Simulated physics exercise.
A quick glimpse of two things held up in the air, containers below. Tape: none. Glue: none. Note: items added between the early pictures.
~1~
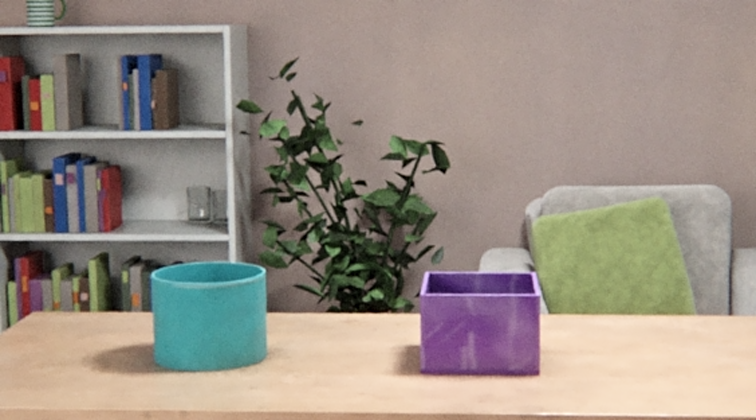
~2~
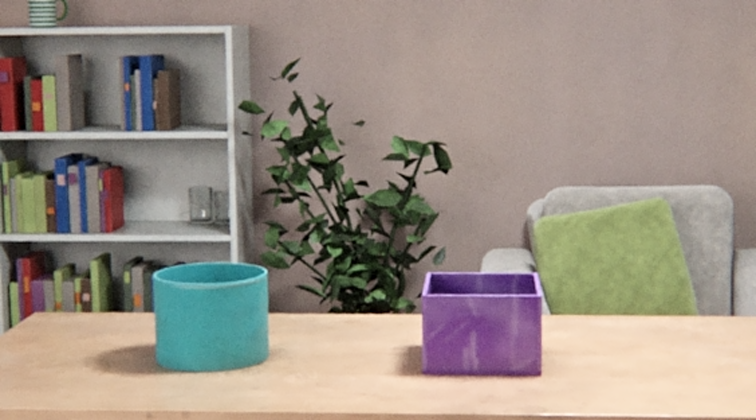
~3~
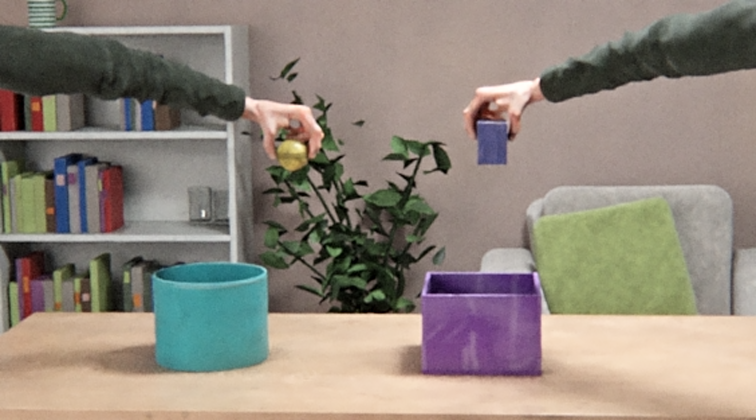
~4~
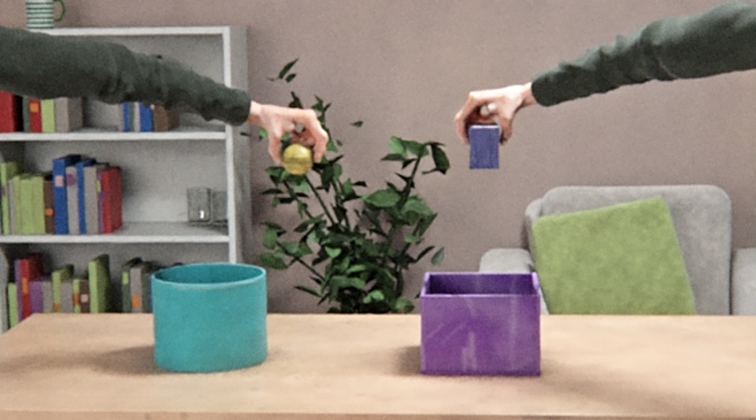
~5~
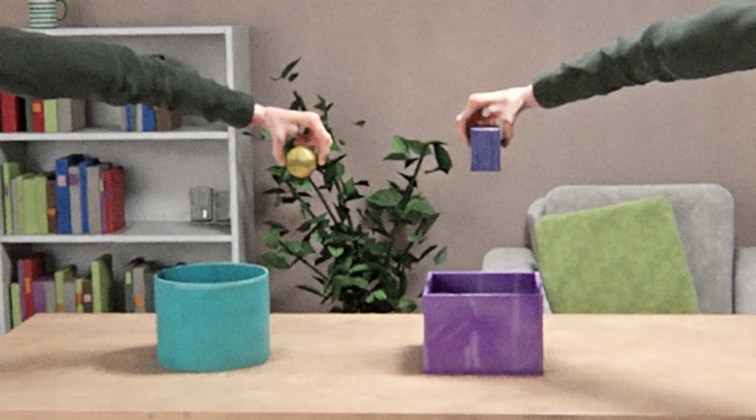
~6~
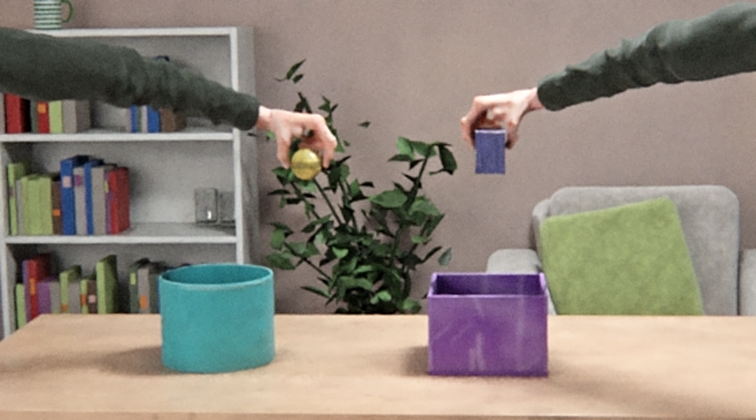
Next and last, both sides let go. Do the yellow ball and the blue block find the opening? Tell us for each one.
The yellow ball does not make it in; the blue block makes it in.
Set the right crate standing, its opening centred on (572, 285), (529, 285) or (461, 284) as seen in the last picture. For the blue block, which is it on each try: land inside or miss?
Result log, blue block: Winds up out / winds up within / winds up within.
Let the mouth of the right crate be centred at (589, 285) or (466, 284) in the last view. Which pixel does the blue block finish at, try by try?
In the first case it settles close to (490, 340), in the second close to (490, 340).
Then, 0.16 s past the last view, yellow ball travelled about its own width near (308, 202); blue block travelled about its own width near (490, 190).
Then, 0.24 s past the last view, yellow ball in the air near (309, 269); blue block in the air near (490, 258).
Then, 0.32 s past the last view, yellow ball come down near (311, 342); blue block come down near (491, 335).
Finally, the yellow ball ends up outside, near (311, 344); the blue block drops into the container, near (491, 336).
